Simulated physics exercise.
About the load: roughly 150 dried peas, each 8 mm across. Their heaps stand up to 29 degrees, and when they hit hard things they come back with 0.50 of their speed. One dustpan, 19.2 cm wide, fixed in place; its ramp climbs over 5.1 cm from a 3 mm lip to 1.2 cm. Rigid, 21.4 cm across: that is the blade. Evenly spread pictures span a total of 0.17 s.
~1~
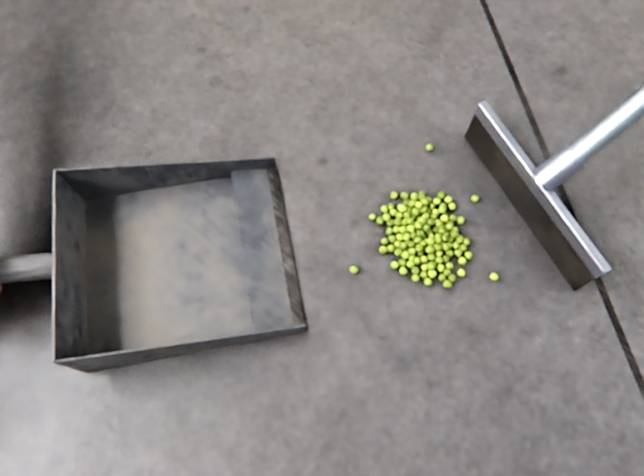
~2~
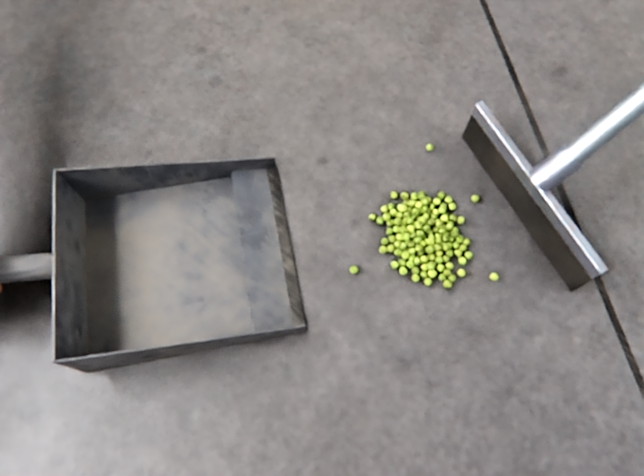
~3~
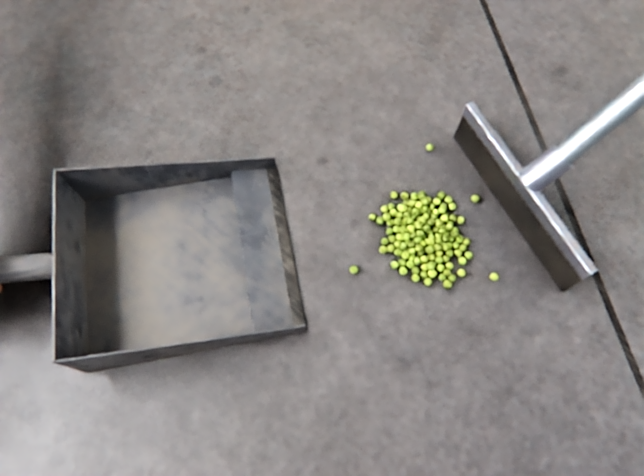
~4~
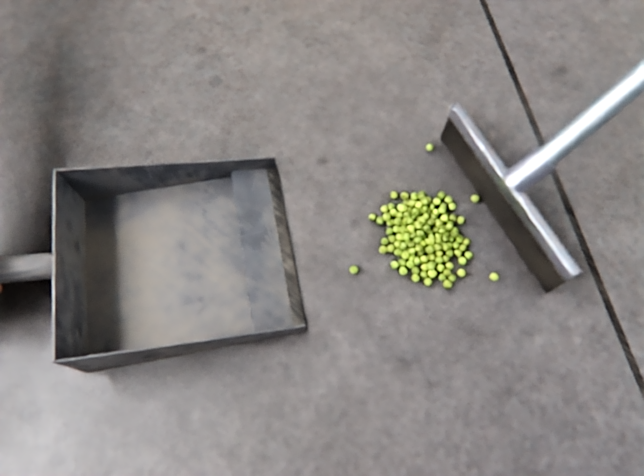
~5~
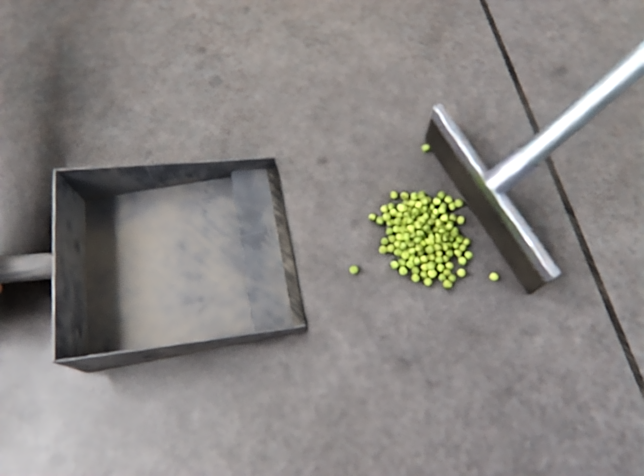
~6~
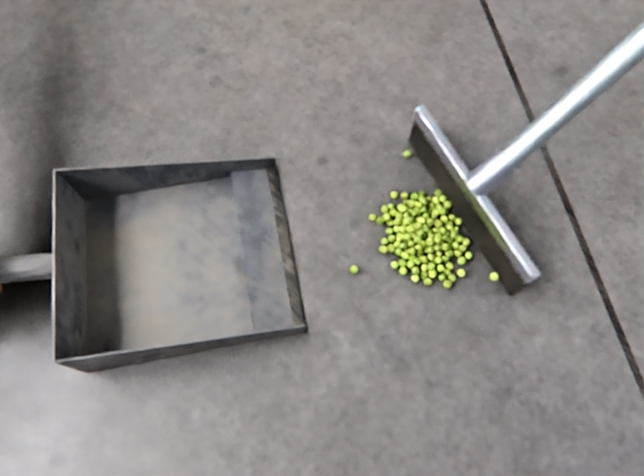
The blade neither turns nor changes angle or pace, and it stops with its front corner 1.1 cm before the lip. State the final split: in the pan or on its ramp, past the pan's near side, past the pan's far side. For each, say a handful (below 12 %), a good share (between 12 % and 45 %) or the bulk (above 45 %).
Split: Pan a handful, near side a good share, far side a handful.
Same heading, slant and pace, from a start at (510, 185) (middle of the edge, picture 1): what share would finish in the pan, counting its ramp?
Around 5 %.
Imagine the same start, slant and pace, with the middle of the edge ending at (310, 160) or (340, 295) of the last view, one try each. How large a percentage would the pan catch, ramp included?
Close to 0 and 20 in a hundred, in that order.
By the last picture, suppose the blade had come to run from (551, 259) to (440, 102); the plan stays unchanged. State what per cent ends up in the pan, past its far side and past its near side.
Pan 0 % / far 0 % / near 0 %.
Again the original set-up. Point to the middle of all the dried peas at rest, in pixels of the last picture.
Approximately (308, 271) in the last picture.
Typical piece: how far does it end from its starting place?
It works out to some 14 cm.
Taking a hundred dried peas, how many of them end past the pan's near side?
Something like 15 percent.
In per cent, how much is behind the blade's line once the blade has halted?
About 0 percent.
Then, 0.15 s after the last picture, middle of the blade 11 cm from the lip; 0 % over the lip, far side 0 %, near side 5 %.
Then, 0.25 s after the last picture, middle of the blade 6 cm from the lip; 0 % over the lip, far side 0 %, near side 10 %.
Then, 0.48 s after the last picture, middle of the blade 4 cm from the lip; 10 % over the lip, far side 0 %, near side 15 %.
In the end, pan 5 %, near side 15 %, far side 0 %, in front of the lip or behind the blade 80 %.
